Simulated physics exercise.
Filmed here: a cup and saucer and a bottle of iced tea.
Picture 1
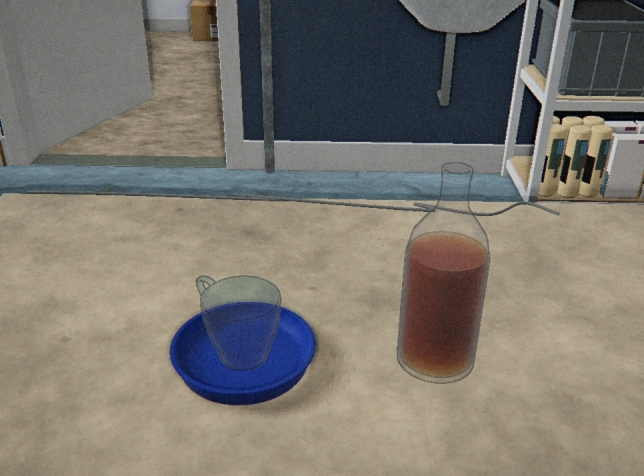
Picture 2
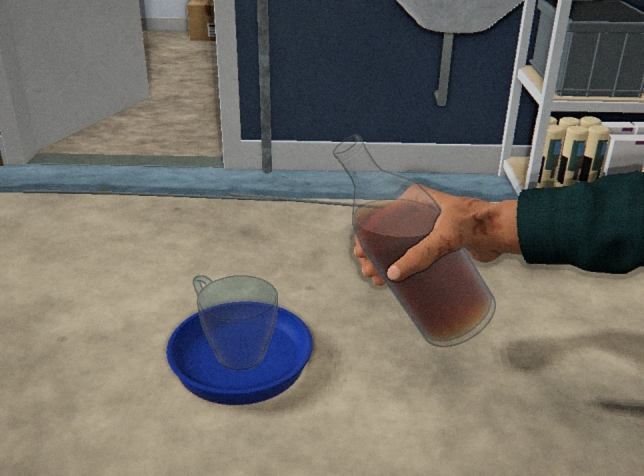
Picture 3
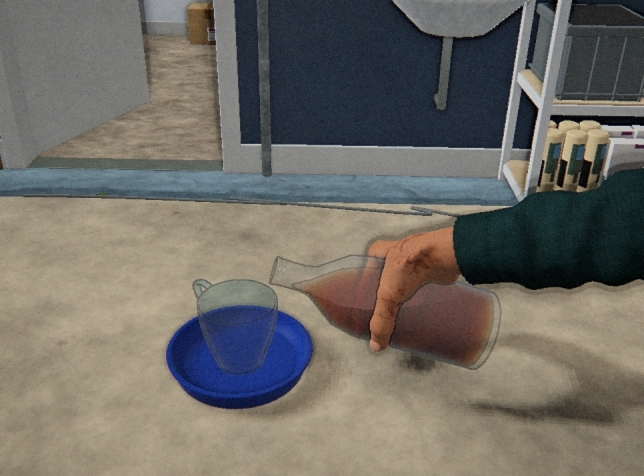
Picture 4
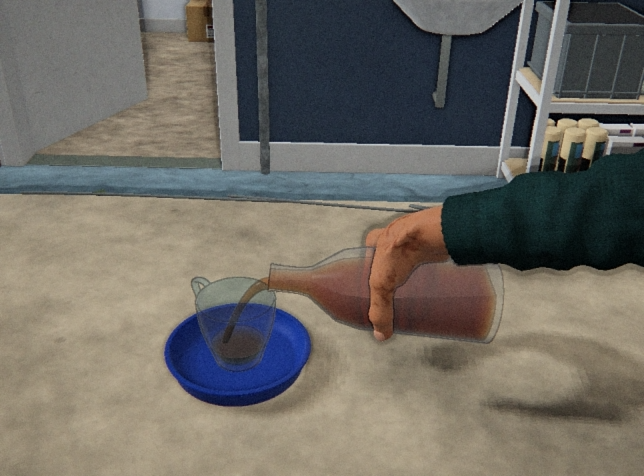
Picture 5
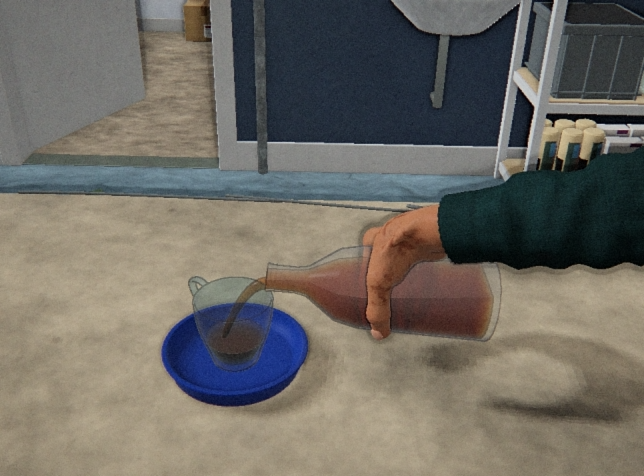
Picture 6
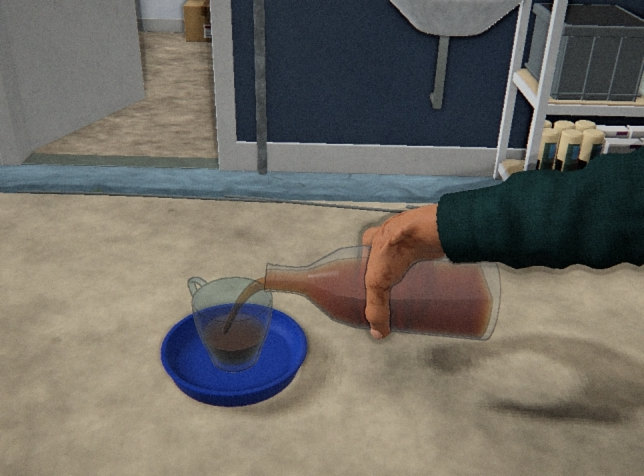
A hand lifts a bottle of brown drink, tips it left and pours into a cup.
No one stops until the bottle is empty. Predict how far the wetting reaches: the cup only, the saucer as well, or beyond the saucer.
Beyond the saucer.
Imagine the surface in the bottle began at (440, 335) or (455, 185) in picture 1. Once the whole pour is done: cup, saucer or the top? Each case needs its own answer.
In that order: The cup holds it, over both.
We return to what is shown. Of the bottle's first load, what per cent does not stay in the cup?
My figure is roughly 60 percent.
Soon after, the cup is full to the brim; the saucer is wet, with room to spare.
Later, the cup is full to the brim; the saucer is full and running over.
In the end, the cup is full to the brim; the saucer is full and running over.
